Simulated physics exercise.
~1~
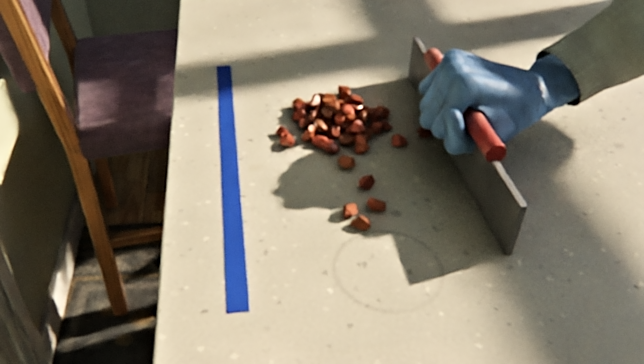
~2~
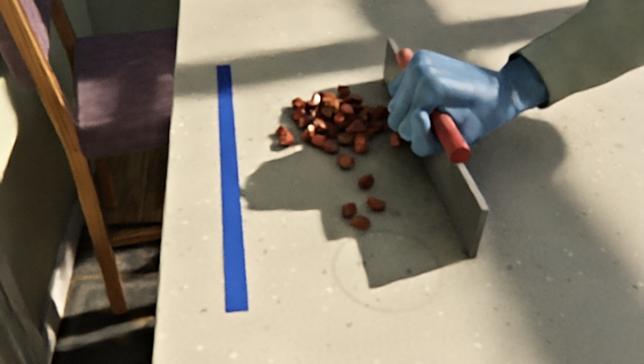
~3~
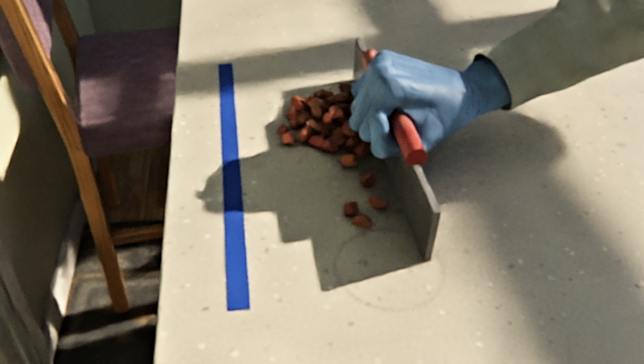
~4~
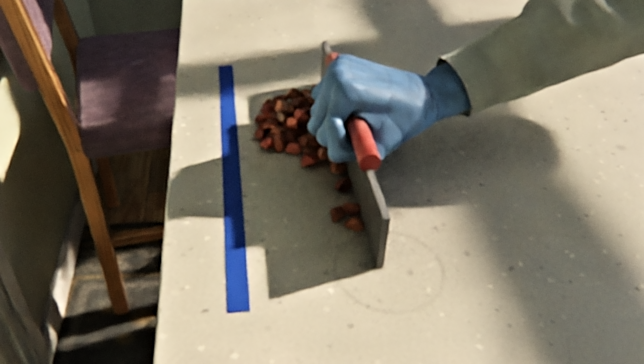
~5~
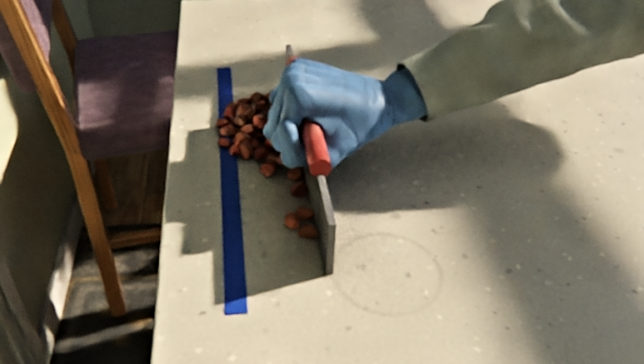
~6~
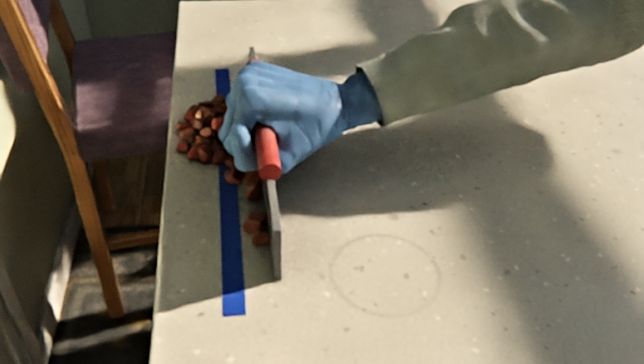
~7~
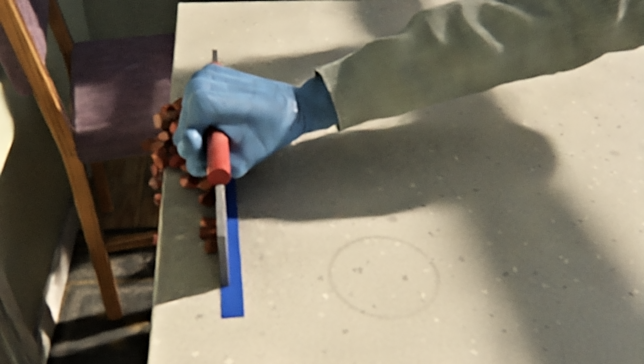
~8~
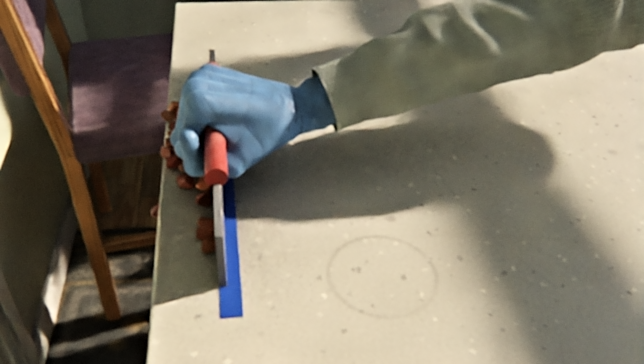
At first, a blue-gloved hand grips the red handle of a flat scraper on a pale tabletop, with a pile of small reddish-brown pieces and a few stray ones to its left. The hand slides the blade left toward a strip of blue tape, reaching the main pile and then the smaller group nearer the viewer. Both groups are pushed along together and carried across the tape toward the table's left edge. The blade then stops at the tape. At the end, the smaller group rests on the table, while some of the main pile has gone over the edge.
